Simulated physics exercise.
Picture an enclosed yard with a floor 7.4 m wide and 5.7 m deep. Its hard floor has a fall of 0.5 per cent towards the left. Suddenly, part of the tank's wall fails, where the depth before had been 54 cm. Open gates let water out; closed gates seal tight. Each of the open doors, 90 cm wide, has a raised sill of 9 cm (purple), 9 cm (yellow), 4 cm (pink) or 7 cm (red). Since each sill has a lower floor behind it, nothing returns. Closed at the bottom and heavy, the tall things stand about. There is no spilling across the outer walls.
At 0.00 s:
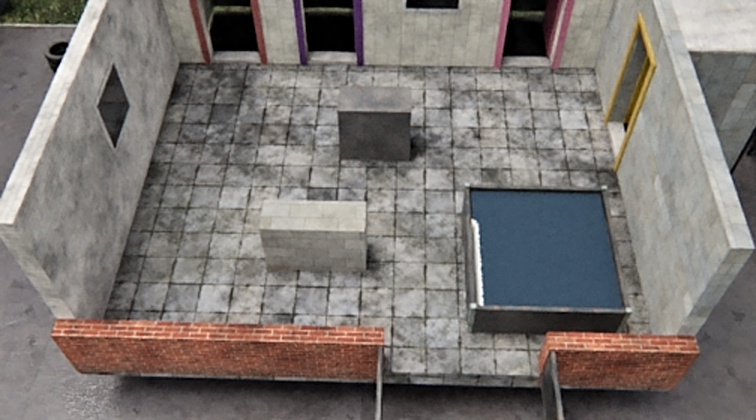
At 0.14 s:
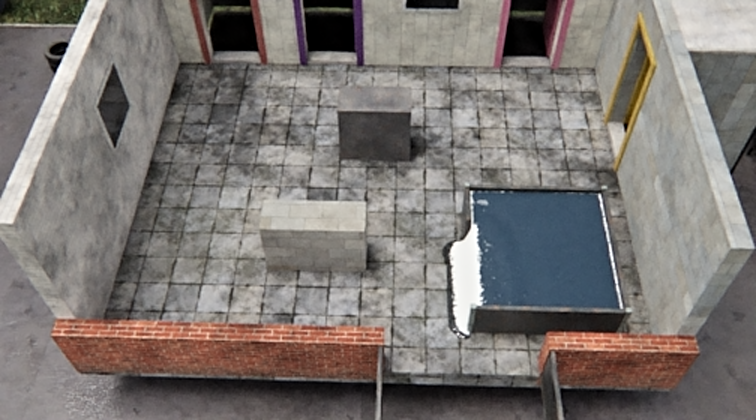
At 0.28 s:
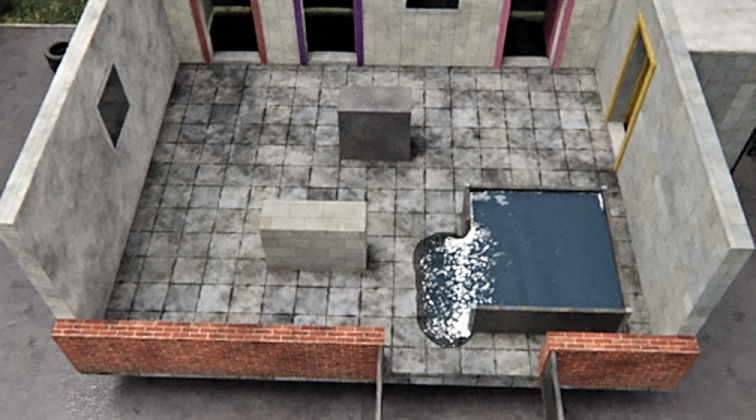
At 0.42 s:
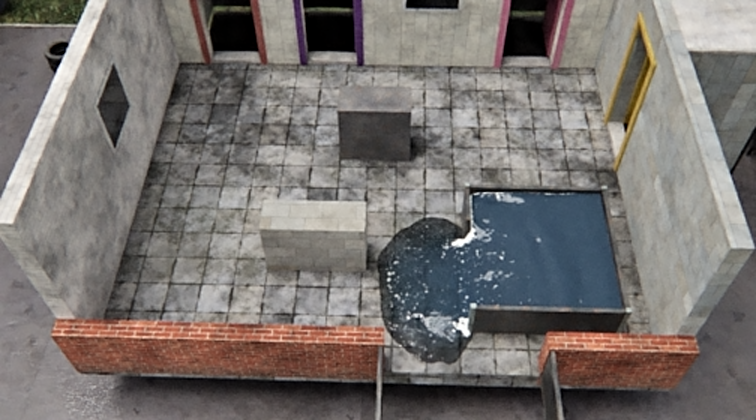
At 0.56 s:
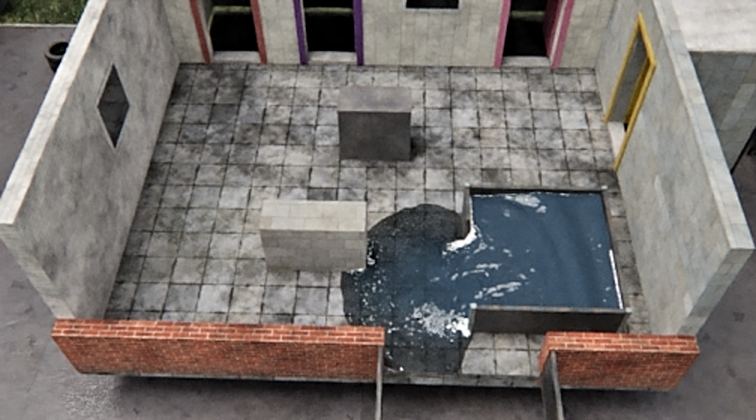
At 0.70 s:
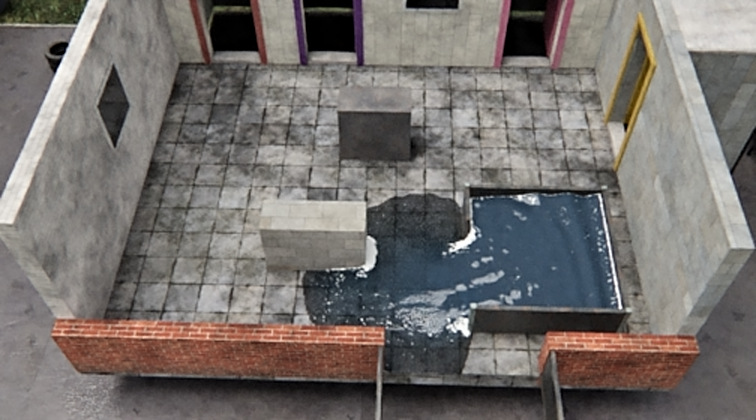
At first, dark blue water sits still in a square tank at the right of a walled, tiled yard. Water then bursts from the tank's left side in a white, foaming rush, spreads leftward across the floor as a dark, rippling pool, and reaches the pale low block and front brick wall.
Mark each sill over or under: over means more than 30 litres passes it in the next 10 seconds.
Purple door - under; yellow door - under; pink door - under; red door - over.
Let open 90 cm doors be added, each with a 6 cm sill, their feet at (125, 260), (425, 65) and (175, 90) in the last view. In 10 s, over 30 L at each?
In that order: Beyond it, short of it, beyond it.
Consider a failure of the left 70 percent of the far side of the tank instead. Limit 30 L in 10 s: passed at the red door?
So, red door: Within bounds.
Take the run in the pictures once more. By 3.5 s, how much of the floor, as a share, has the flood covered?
45 %.
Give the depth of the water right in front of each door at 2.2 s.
Door by door, in cm: Purple reads 0, yellow reads 0, pink reads 0, red reads 0.
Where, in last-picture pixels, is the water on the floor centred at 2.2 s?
(417, 277).
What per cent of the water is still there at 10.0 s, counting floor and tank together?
Near 84 in a hundred is still there.
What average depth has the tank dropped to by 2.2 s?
About 25 centimetres on average.
After 1.4 s water covers 20 % of the floor and is deepest (33 cm) near (371, 263); purple door not reached, yellow door not reached, pink door not reached, red door not reached.
After 2.2 s water covers 35 % of the floor and is deepest (39 cm) near (103, 323); purple door not reached, yellow door not reached, pink door not reached, red door not reached.
After 3.5 s water covers 45 % of the floor and is deepest (28 cm) near (96, 347); purple door not reached, yellow door not reached, pink door not reached, red door 1 cm at the sill, 0 L in.
After 6.0 s water covers 60 % of the floor and is deepest (15 cm) near (173, 87); purple door 6 cm at the sill, 0 L in, yellow door not reached, pink door not reached, red door 15 cm at the sill, 45 L in.
After 10.0 s water covers 85 % of the floor and is deepest (10 cm) near (165, 116); purple door 6 cm at the sill, 0 L in, yellow door 1 cm at the sill, 0 L in, pink door 3 cm at the sill, 0 L in, red door 9 cm at the sill, 112 L in.
